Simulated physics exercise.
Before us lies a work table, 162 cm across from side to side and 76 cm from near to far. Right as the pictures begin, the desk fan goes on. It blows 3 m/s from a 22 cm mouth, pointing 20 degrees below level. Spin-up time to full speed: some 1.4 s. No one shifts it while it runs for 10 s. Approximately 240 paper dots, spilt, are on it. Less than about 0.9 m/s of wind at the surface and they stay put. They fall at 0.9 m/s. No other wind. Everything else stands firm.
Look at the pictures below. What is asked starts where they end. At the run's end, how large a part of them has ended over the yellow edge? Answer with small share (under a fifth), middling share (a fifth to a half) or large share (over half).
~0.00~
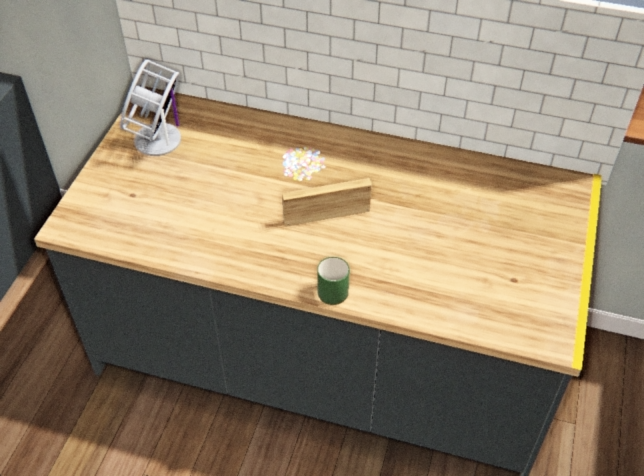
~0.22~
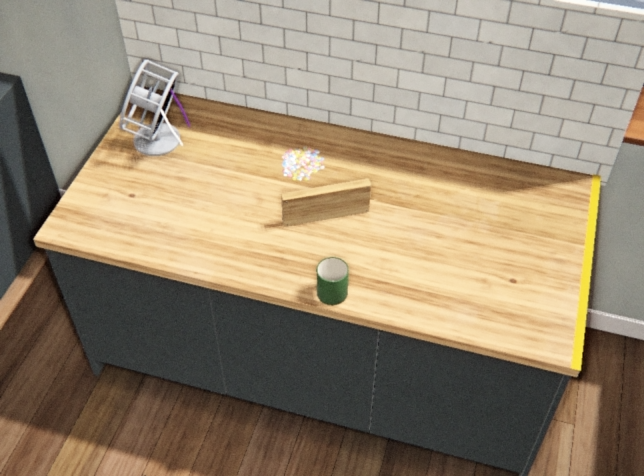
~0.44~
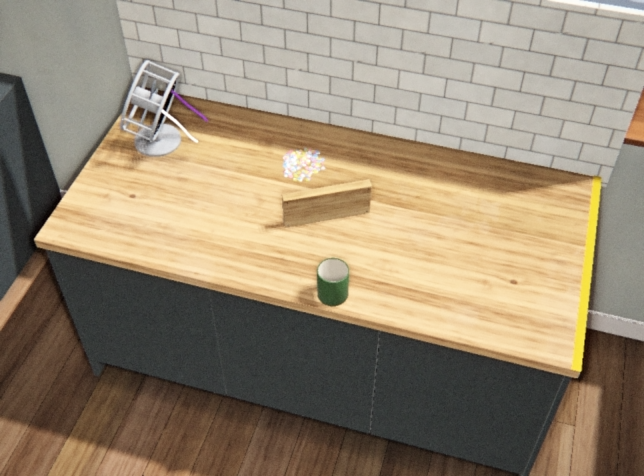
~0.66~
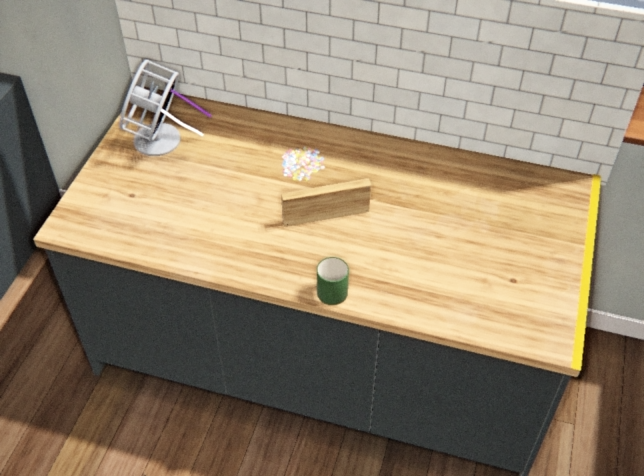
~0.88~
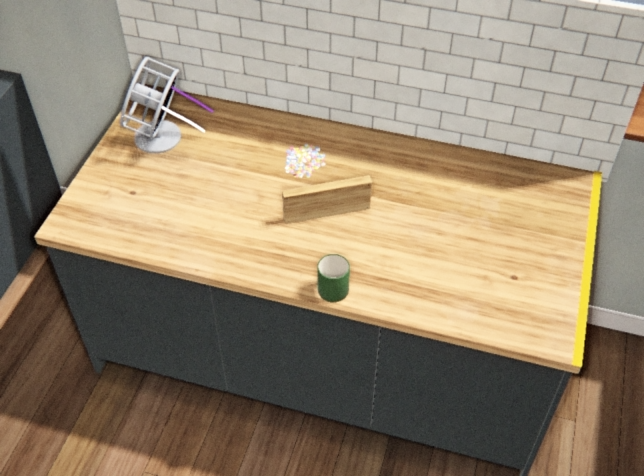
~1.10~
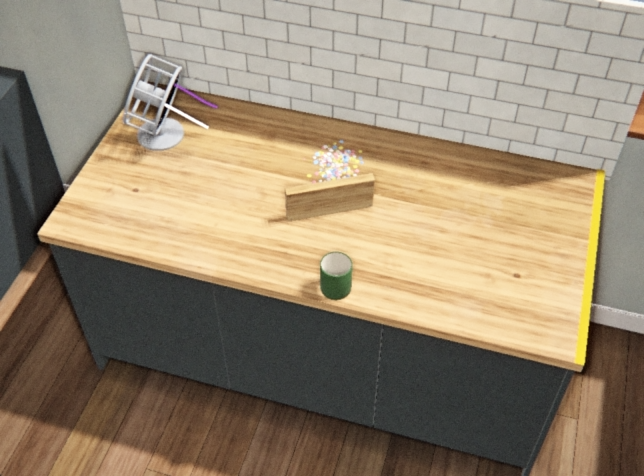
A middling share.
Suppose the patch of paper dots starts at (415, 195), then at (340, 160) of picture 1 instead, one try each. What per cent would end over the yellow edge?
5 and 70 in a hundred, respectively.
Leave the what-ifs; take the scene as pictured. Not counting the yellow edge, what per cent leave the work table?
It comes out at some 0 %.
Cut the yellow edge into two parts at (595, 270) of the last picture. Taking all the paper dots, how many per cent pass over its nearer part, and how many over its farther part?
0 % nearer, 30 % farther.
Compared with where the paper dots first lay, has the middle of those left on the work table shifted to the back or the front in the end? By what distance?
The middle ends nearer the front end, some 25 cm from where the patch began.
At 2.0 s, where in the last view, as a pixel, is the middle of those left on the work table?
(508, 261).
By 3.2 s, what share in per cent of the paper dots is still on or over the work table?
I'd put it near 70 per cent at that time.
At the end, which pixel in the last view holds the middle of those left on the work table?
(505, 253).
After 2.0 s the count stands so, 34 % are over the yellow edge; the middle of those still in play is near (508, 261).
After 3.2 s the count stands so, 35 % are over the yellow edge; the middle of those still in play is near (508, 261).
After 5.5 s the count stands so, 35 % are over the yellow edge; the middle of those still in play is near (505, 253).
After 10.0 s, at the end, 35 % are over the yellow edge; the middle of those still in play is near (505, 253).
